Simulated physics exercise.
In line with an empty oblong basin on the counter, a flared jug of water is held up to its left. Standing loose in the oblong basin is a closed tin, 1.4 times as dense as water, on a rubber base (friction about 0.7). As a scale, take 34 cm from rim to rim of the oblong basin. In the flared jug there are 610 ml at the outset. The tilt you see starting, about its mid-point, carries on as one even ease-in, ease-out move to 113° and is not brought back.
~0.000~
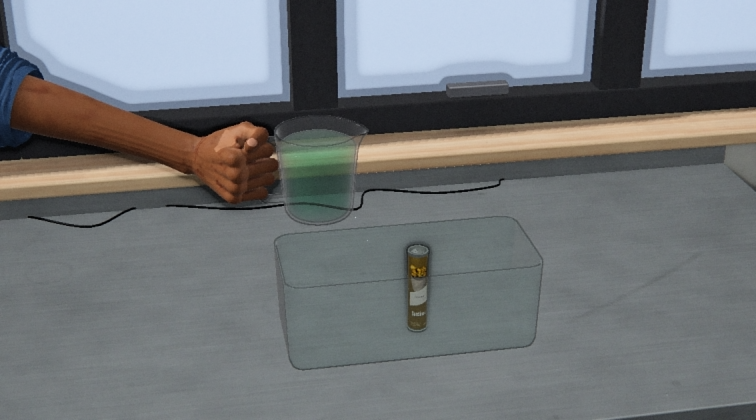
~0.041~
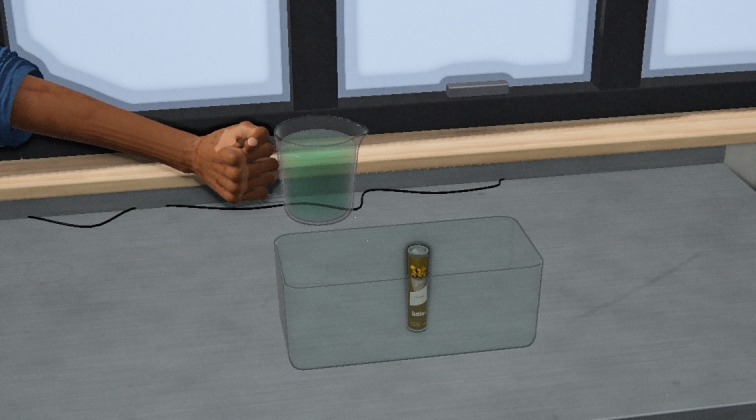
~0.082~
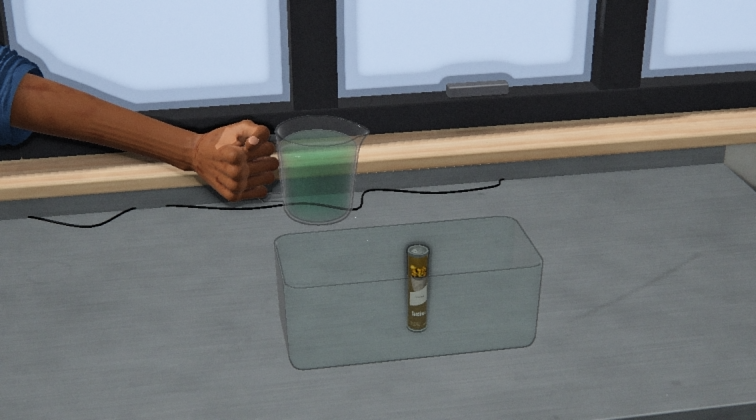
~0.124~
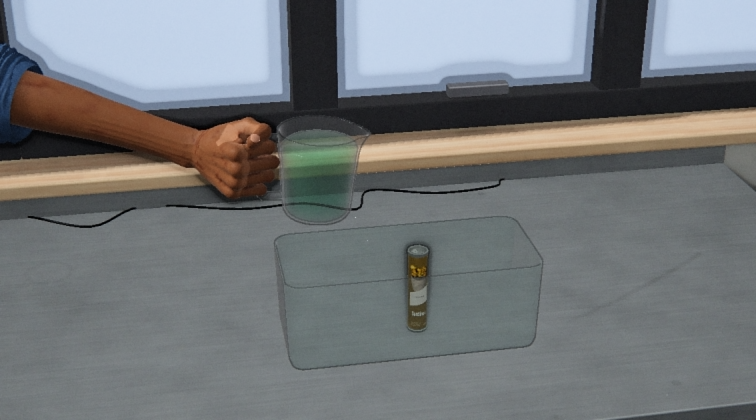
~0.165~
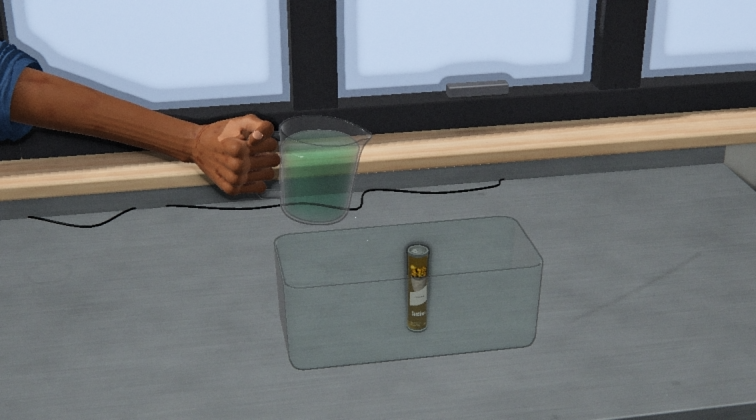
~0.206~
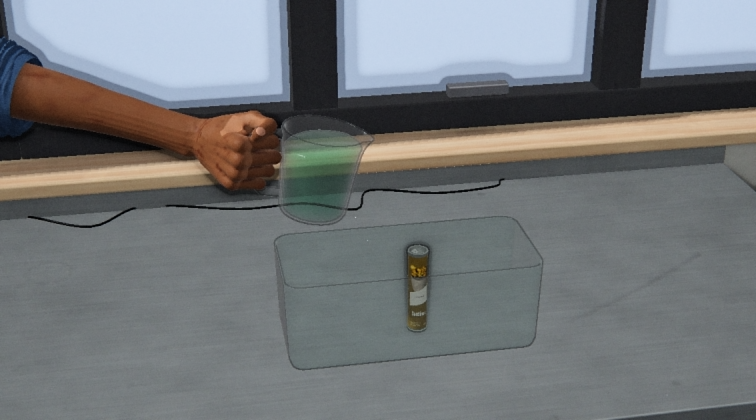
A flared jug of green liquid, held at its left by a hand above a clear oblong basin with a small closed tin standing inside, stayed still at first, then leaned slightly to the right.
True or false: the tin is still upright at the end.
False.
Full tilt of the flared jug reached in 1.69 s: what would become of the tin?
In that case the tin overturns.
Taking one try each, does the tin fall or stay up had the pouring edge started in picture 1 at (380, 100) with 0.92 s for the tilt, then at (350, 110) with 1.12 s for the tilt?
Trial 1 - tin tips; trial 2 - tin tips.
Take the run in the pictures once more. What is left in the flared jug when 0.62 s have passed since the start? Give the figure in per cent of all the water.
Roughly 76 percent.
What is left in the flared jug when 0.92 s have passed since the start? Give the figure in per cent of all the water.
Around 16 in a hundred is still there.
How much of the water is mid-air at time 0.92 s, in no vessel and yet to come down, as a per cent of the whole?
Some 14 per cent.
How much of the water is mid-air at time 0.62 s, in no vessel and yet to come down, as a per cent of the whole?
Around 18 in a hundred.
By 0.62 s the tilt is 70° and 75 per cent is still to pour; the tin stands where it began.
By 0.92 s the tilt is 107° and 15 per cent is still to pour; the tin leans 4°.
By 1.23 s the tilt is 113° and 0 per cent is still to pour; the tin lies on its side.
By 1.57 s the tilt is 113° and 0 per cent is still to pour; the tin lies on its side.
At rest the tin lies on its side.
